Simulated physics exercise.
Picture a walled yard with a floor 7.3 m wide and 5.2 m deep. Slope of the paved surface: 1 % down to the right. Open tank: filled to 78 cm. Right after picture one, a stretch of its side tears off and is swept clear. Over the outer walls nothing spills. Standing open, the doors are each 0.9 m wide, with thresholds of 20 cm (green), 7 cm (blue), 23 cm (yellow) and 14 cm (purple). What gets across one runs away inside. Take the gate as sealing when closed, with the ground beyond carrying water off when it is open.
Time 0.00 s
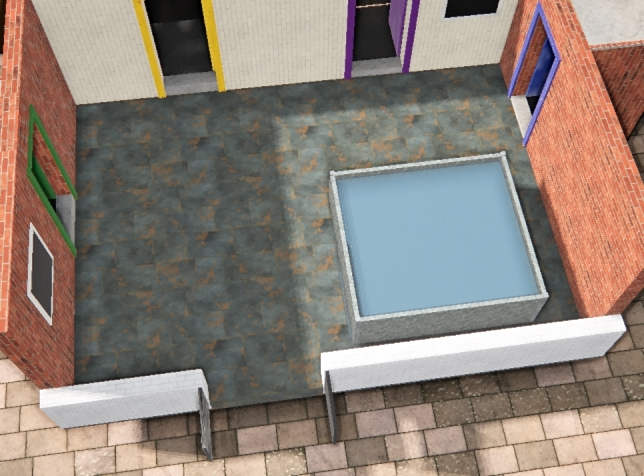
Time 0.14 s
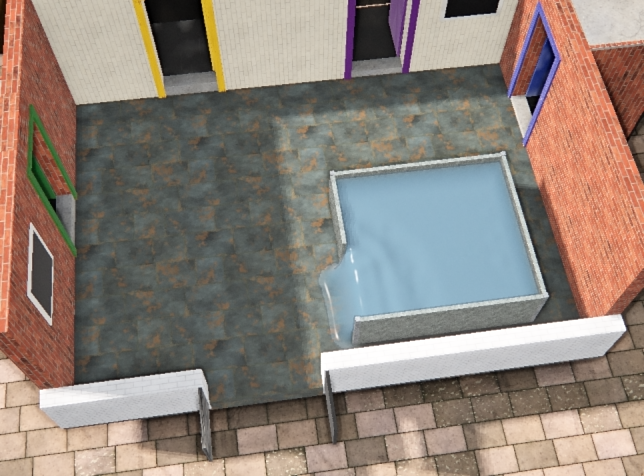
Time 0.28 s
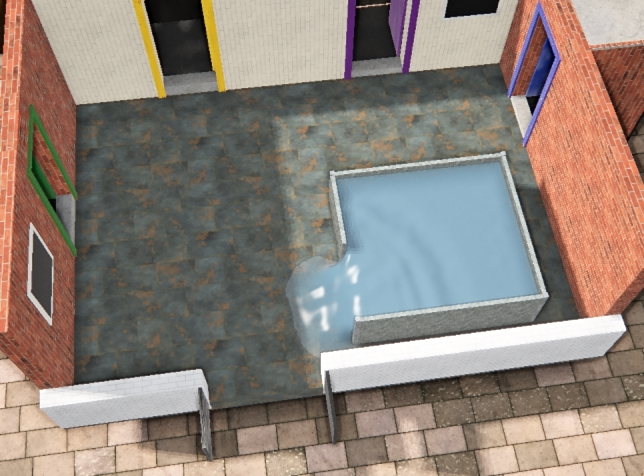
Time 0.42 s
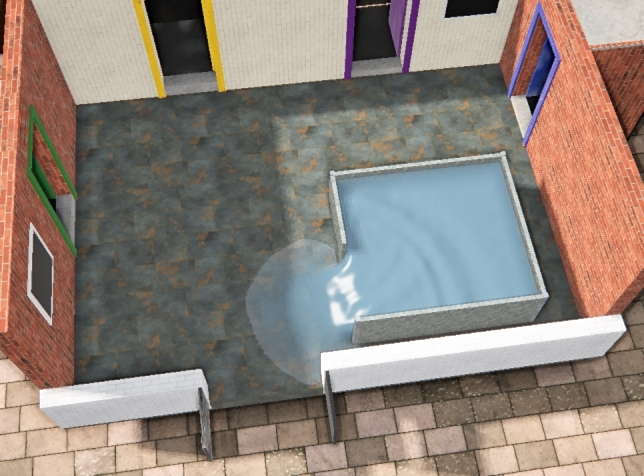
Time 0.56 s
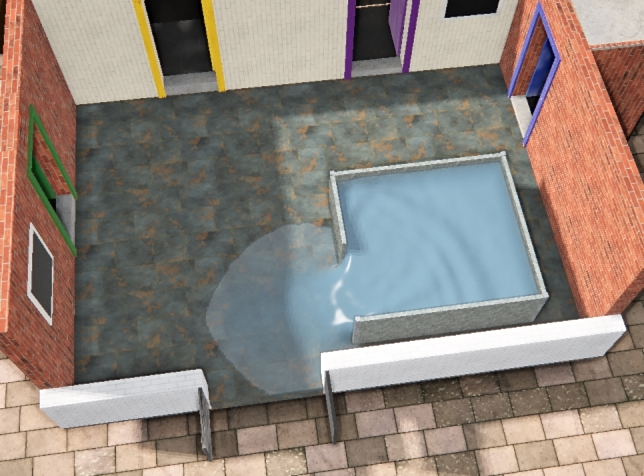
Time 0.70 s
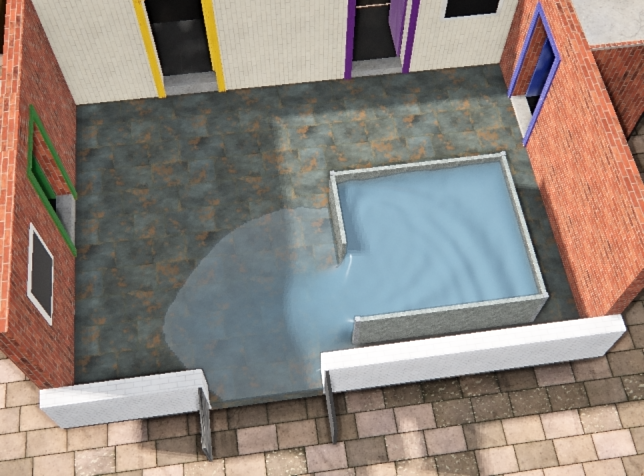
To begin with, still water fills an open tank on the right of a walled yard with dark paving. Then a stretch of the tank's left side is gone and water pours through the gap, splashing white. The shallow sheet fans out leftward across the floor, reaching the opening in the low white front wall.
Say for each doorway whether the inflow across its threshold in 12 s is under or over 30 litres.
Inflow in 12 s: Green door, under; blue door, over; yellow door, under; purple door, under.
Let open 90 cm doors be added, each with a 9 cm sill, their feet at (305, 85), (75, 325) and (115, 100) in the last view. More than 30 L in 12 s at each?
In turn: Not over, past it, past it.
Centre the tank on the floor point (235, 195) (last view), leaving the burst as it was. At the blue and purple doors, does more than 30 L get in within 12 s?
Blue gets more than that, purple gets no more than that.
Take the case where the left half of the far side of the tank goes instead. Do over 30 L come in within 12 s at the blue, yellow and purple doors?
Here's how it goes: Blue exceeds it, yellow falls short, purple exceeds it.
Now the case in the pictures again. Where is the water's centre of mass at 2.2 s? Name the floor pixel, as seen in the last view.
Pixel position near (344, 277).
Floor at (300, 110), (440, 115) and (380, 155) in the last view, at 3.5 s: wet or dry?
Point 1: Unreached; point 2: Unreached; point 3: Unreached.
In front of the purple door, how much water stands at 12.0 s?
Depth: Approx. 5.0 cm.
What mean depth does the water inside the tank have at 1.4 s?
I'd put the average depth near 59 cm.
After 1.4 s water covers 35 % of the floor and is deepest (43 cm) near (75, 402); green door not reached, blue door not reached, yellow door not reached, purple door not reached.
After 2.2 s water covers 40 % of the floor and is deepest (45 cm) near (88, 388); green door 19 cm at the sill, 0 L in, blue door not reached, yellow door not reached, purple door not reached.
After 3.5 s water covers 45 % of the floor and is deepest (33 cm) near (77, 111); green door 19 cm at the sill, 2 L in, blue door not reached, yellow door not reached, purple door not reached.
After 7.0 s water covers 90 % of the floor and is deepest (20 cm) near (77, 120); green door 11 cm at the sill, 3 L in, blue door 14 cm at the sill, 9 L in, yellow door 15 cm at the sill, 0 L in, purple door 5 cm at the sill, 0 L in.
After 12.0 s water covers 95 % of the floor and is deepest (18 cm) near (574, 326); green door 7 cm at the sill, 3 L in, blue door 16 cm at the sill, 174 L in, yellow door 8 cm at the sill, 0 L in, purple door 5 cm at the sill, 0 L in.
